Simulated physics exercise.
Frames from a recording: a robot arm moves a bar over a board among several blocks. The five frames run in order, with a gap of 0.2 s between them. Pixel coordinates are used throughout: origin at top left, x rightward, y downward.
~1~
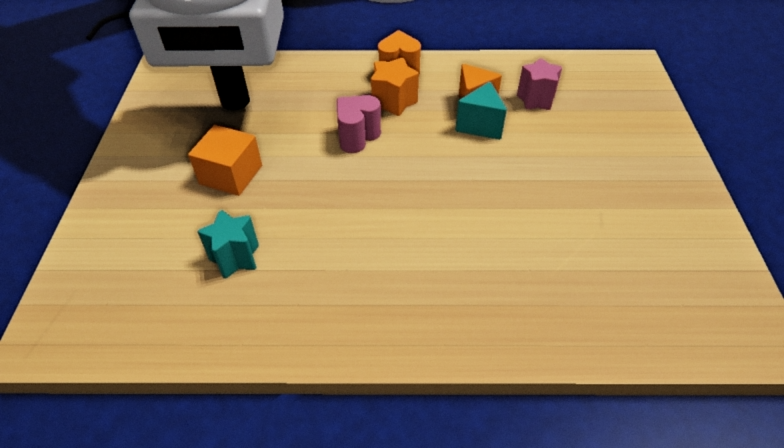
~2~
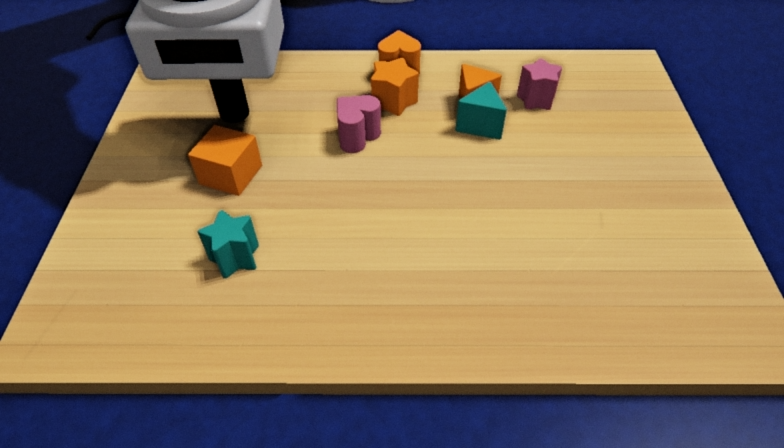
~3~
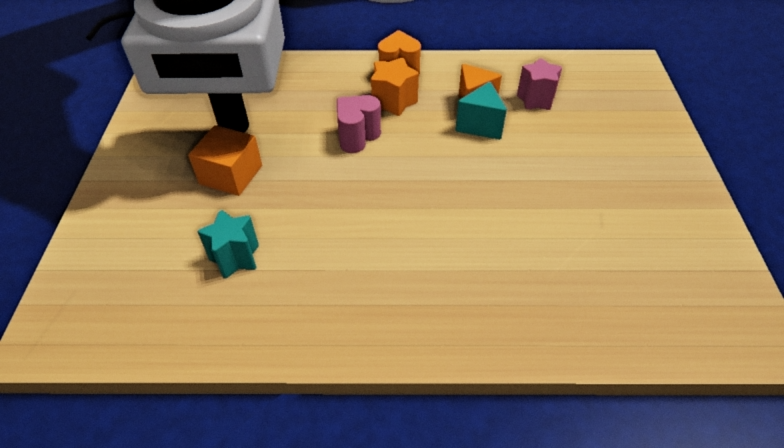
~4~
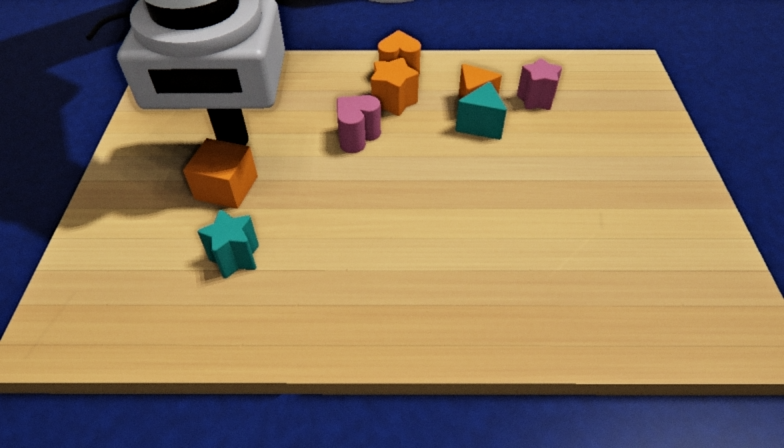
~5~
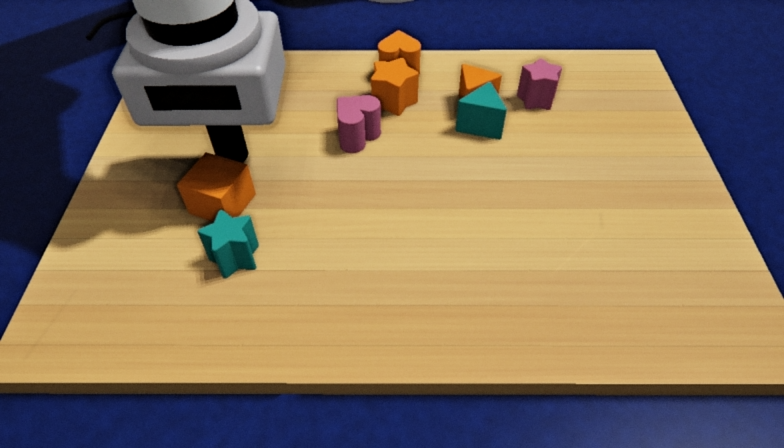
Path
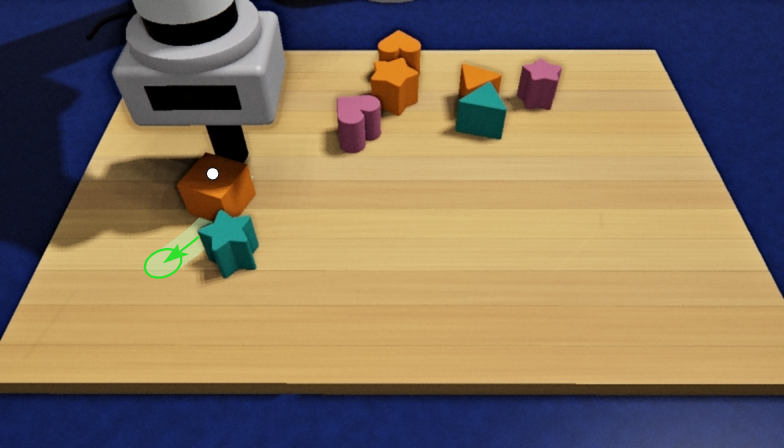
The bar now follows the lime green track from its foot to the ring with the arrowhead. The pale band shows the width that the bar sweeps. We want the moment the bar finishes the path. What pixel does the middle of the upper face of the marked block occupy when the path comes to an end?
It will likely be found at (141, 273).
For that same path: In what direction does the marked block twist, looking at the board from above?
Prediction: Counterclockwise.
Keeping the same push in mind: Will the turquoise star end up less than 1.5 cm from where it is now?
Final answer: Yes.
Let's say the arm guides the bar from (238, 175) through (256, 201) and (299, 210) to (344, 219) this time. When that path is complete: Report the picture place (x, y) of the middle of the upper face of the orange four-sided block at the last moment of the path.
Its top middle will sit at (207, 192).
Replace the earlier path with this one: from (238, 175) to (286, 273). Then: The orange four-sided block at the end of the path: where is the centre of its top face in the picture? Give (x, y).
Roughly at (202, 198).
Path on the board, from (238, 175) over (226, 205) and (200, 235) to (163, 263); the dot is on the orange four-sided block.
The first path, step by step. One third of the way, bar (218, 187); orange four-sided block (194, 208); turquoise star (227, 233).
Two thirds of the way, bar (192, 217); orange four-sided block (167, 241), turned 10° anticlockwise; turquoise star (228, 235), turned 15° anticlockwise.
At the end, bar (154, 245); orange four-sided block (141, 273), turned 40° anticlockwise; turquoise star (228, 235), turned 15° anticlockwise.
